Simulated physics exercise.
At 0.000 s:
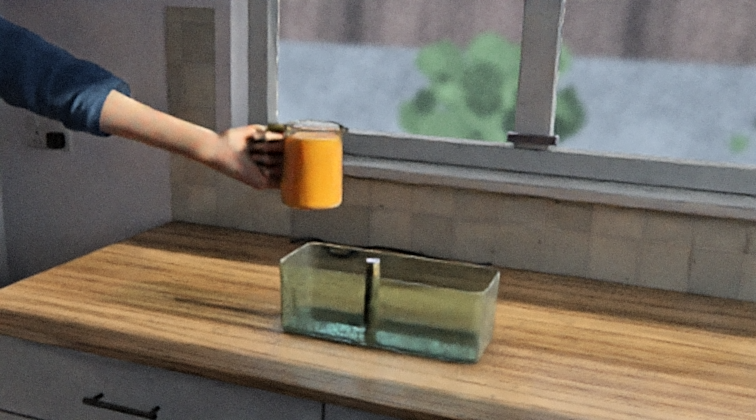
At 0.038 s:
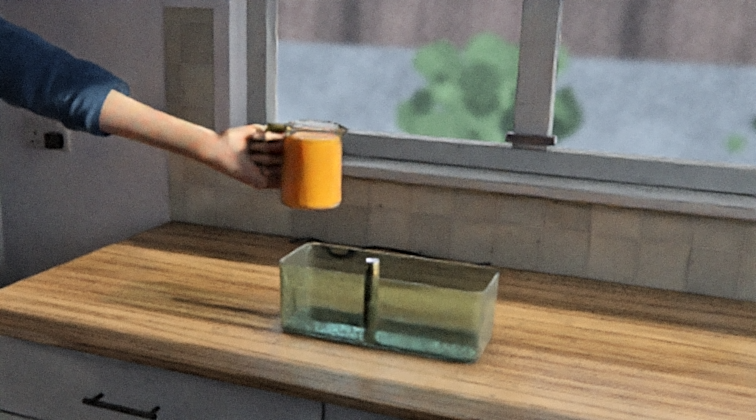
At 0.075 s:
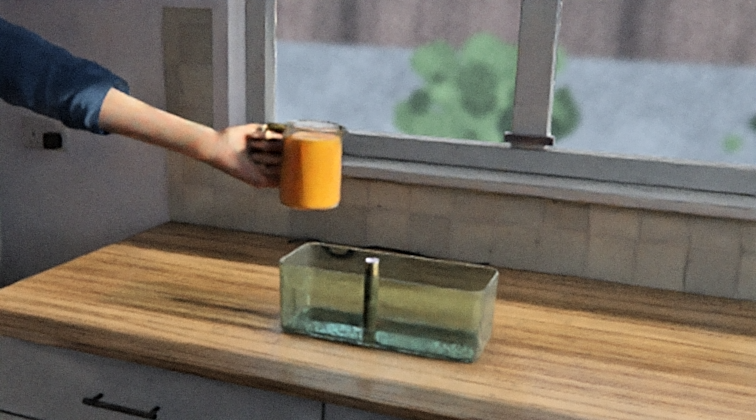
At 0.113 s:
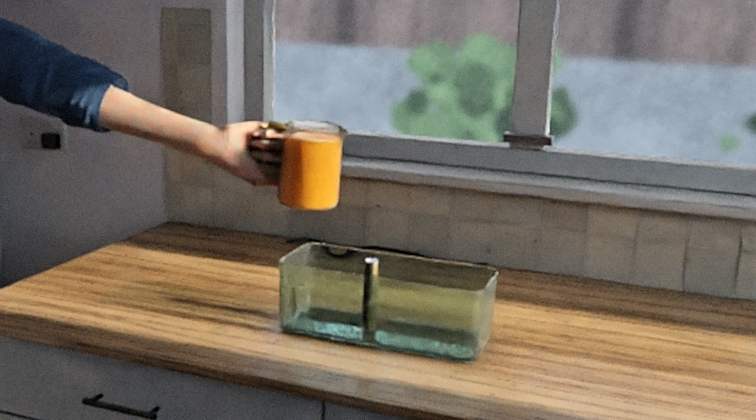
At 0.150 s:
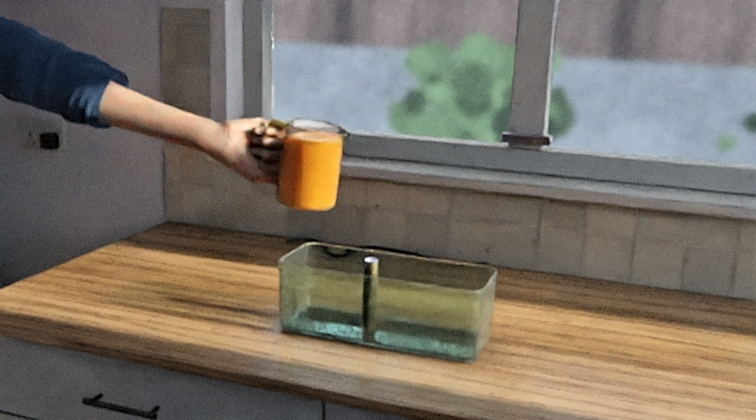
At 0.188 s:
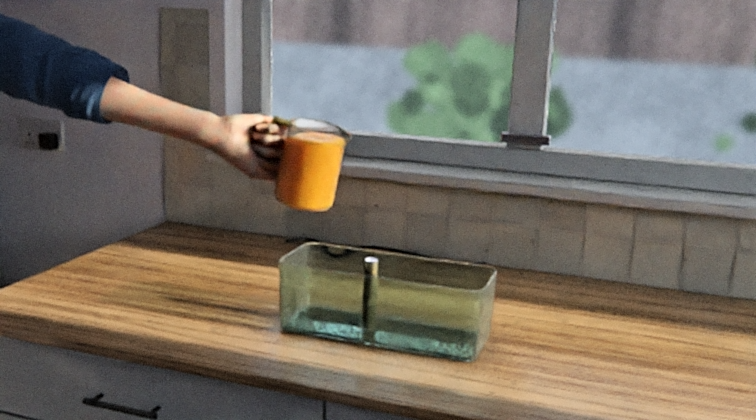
The video shows a hand holding a glass jug of orange juice above an empty, clear oblong basin on a wooden counter by a window, holding nearly still and then slowly tilting the jug slightly to the right.
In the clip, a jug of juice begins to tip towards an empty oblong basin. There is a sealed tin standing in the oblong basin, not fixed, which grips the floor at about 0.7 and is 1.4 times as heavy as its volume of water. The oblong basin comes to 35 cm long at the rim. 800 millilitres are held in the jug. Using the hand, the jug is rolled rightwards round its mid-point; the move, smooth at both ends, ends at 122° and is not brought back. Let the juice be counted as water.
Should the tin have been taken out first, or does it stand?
It keels over.
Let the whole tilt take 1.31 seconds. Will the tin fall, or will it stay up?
Then the tin tumbles.
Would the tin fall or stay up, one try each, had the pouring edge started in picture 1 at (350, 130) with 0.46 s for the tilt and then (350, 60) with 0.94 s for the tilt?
Trial 1 - tin tips; trial 2 - tin stays standing.
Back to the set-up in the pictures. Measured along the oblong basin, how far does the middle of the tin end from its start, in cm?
8.5 cm.
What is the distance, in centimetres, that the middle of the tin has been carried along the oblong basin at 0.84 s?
Estimate: Around 0 cm.
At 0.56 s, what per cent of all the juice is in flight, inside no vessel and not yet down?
At that moment, about 16 percent.
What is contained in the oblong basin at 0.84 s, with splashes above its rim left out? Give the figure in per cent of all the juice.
About 56 per cent.
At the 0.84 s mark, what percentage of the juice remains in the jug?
Around 20 in a hundred.
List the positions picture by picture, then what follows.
In the first picture, tilt 0°; pouring edge (348, 129); surface from (290, 134) to (340, 139); the oblong basin's rim runs from (294, 253) to (493, 283); the tin's top is at (373, 264).
In the second picture, tilt 0°; pouring edge (348, 130); surface from (289, 134) to (340, 140).
In the third picture, tilt 2°; pouring edge (348, 131); surface from (289, 134) to (340, 140).
In the fourth picture, tilt 4°; pouring edge (349, 133); surface from (290, 134) to (341, 141).
In the fifth picture, tilt 8°; pouring edge (350, 135); surface from (291, 136) to (342, 141).
In the sixth picture, tilt 12°; pouring edge (353, 139); surface from (291, 137) to (345, 142).
By 0.56 s the tilt is 80° and 80 per cent is still to pour; the tin stands where it began.
By 0.84 s the tilt is 119° and 20 per cent is still to pour; the tin stands where it began.
By 1.13 s the tilt is 122° and 0 per cent is still to pour; the tin leans 60°.
By 1.44 s the tilt is 122° and 0 per cent is still to pour; the tin lies on its side.
At rest the tin lies on its side.
